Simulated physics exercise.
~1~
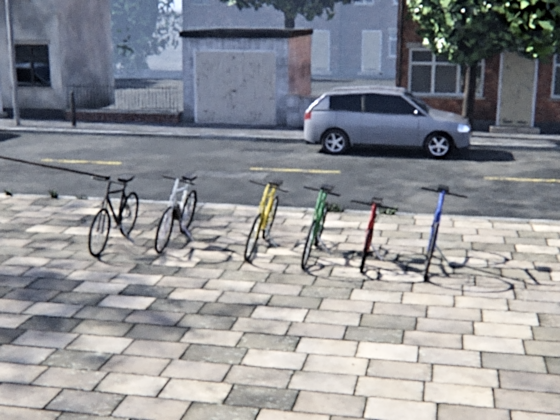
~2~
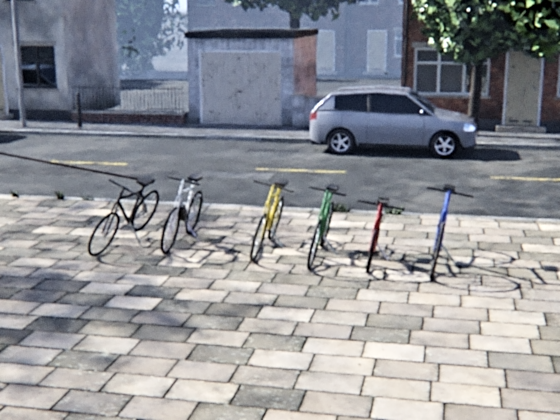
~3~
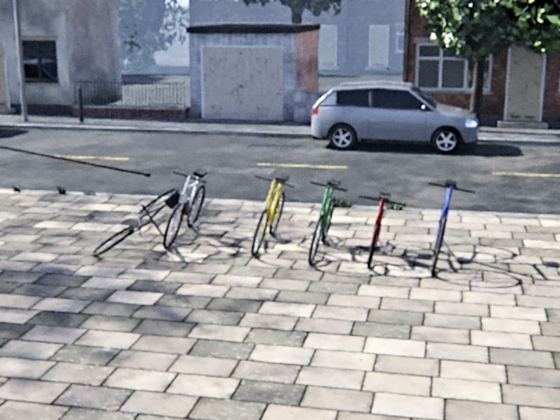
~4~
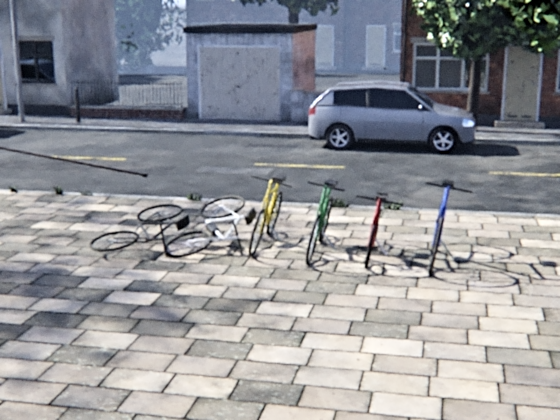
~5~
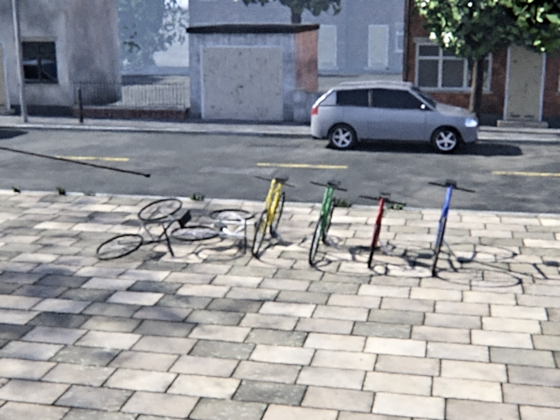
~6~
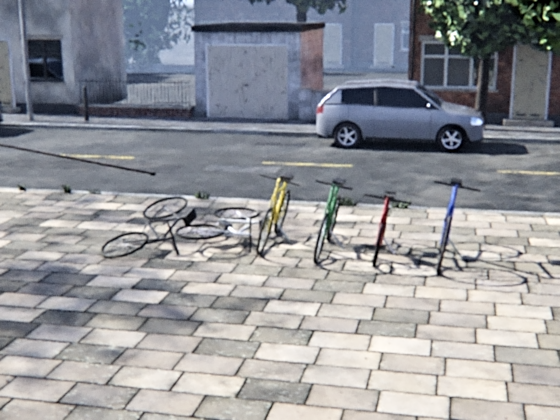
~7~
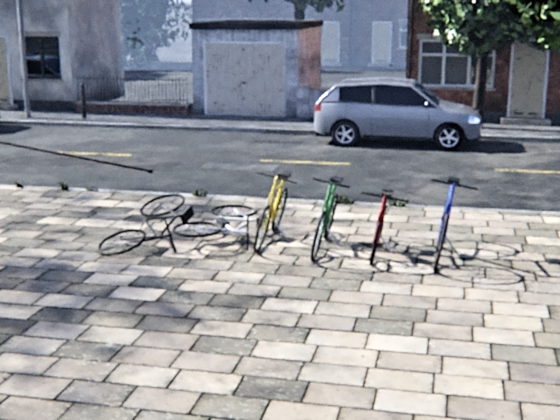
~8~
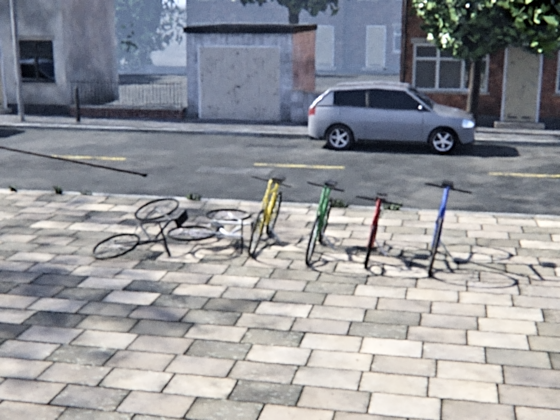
A dark bicycle topples right onto the silver one, and both end lying beside four standing bicycles.
